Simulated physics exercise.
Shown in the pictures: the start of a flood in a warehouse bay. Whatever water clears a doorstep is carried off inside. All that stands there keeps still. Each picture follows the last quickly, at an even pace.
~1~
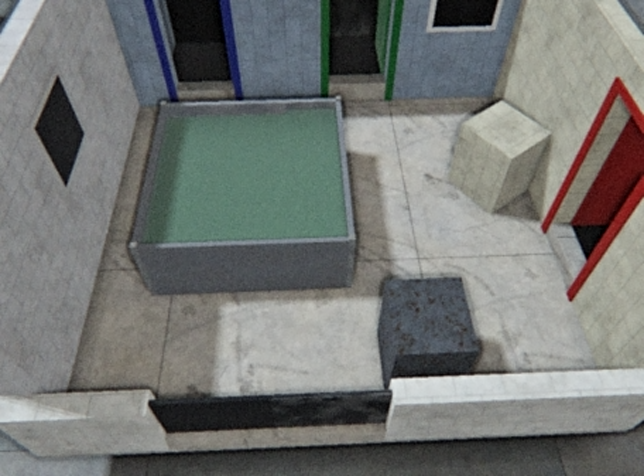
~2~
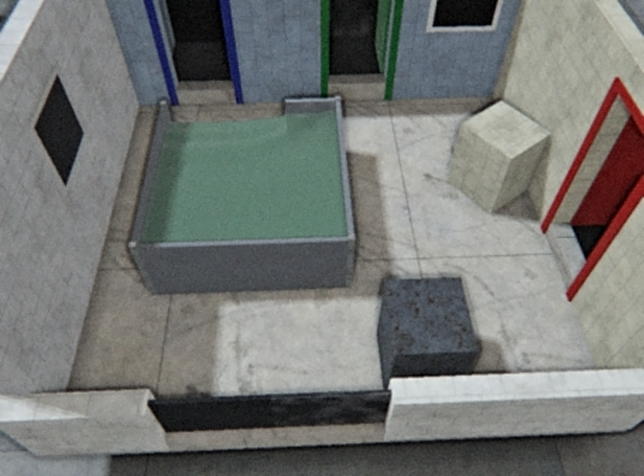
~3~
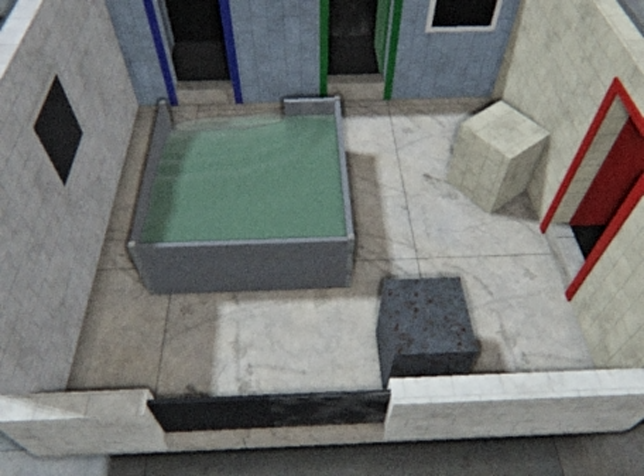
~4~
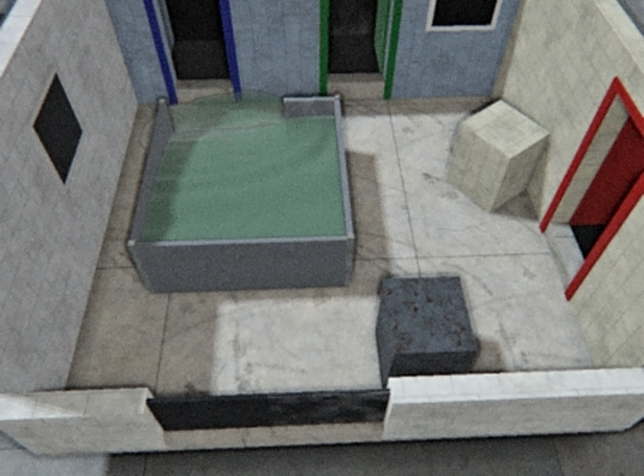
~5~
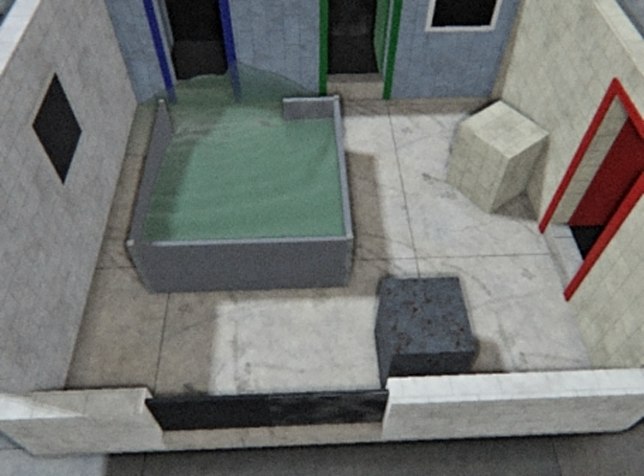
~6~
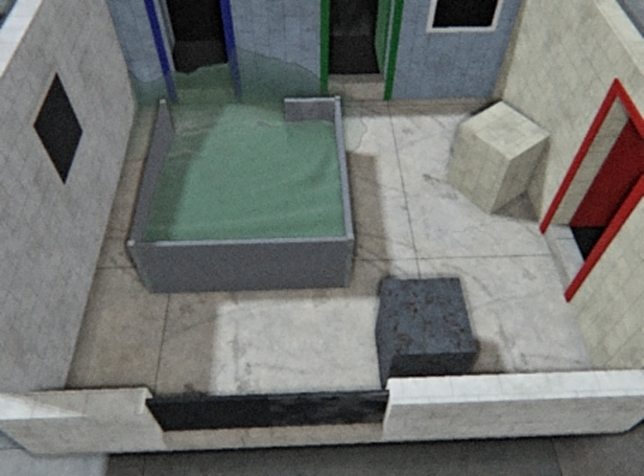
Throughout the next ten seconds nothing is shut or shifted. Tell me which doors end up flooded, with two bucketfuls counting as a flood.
The green door is going to be at or under the line. The red door is going to be at or under the line. The blue door is going to be over the line.
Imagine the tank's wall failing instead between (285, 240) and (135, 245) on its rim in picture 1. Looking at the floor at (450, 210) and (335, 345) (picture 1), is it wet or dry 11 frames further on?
Point one not reached; point two reached.
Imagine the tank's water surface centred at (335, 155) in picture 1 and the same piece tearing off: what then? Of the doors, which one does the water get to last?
The door marked red.
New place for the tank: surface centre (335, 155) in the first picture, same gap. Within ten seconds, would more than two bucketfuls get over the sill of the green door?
Green: Over the limit.
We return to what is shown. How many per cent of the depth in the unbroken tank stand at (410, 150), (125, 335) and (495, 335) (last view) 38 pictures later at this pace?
Going in order, roughly 25, 10 and 8 %.
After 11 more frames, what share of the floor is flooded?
I make it 50 per cent.
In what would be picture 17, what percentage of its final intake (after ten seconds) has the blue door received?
My guess is about 70 %.
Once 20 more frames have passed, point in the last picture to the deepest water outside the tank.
Estimated pixel: (57, 420).
A moment on, water covers 30 % of the floor; the green door wet at the sill, nothing in, the red door not reached, the blue door far over two buckets in.
Next, water covers 50 % of the floor; the green door wet at the sill, nothing in, the red door not reached, the blue door far over two buckets in.
Then, water covers 70 % of the floor; the green door wet at the sill, nothing in, the red door wet at the sill, nothing in, the blue door far over two buckets in.
Later, water covers 95 % of the floor; the green door wet at the sill, nothing in, the red door wet at the sill, nothing in, the blue door far over two buckets in.
In the end, water covers 95 % of the floor; the green door wet at the sill, nothing in, the red door under two buckets in, the blue door far over two buckets in.
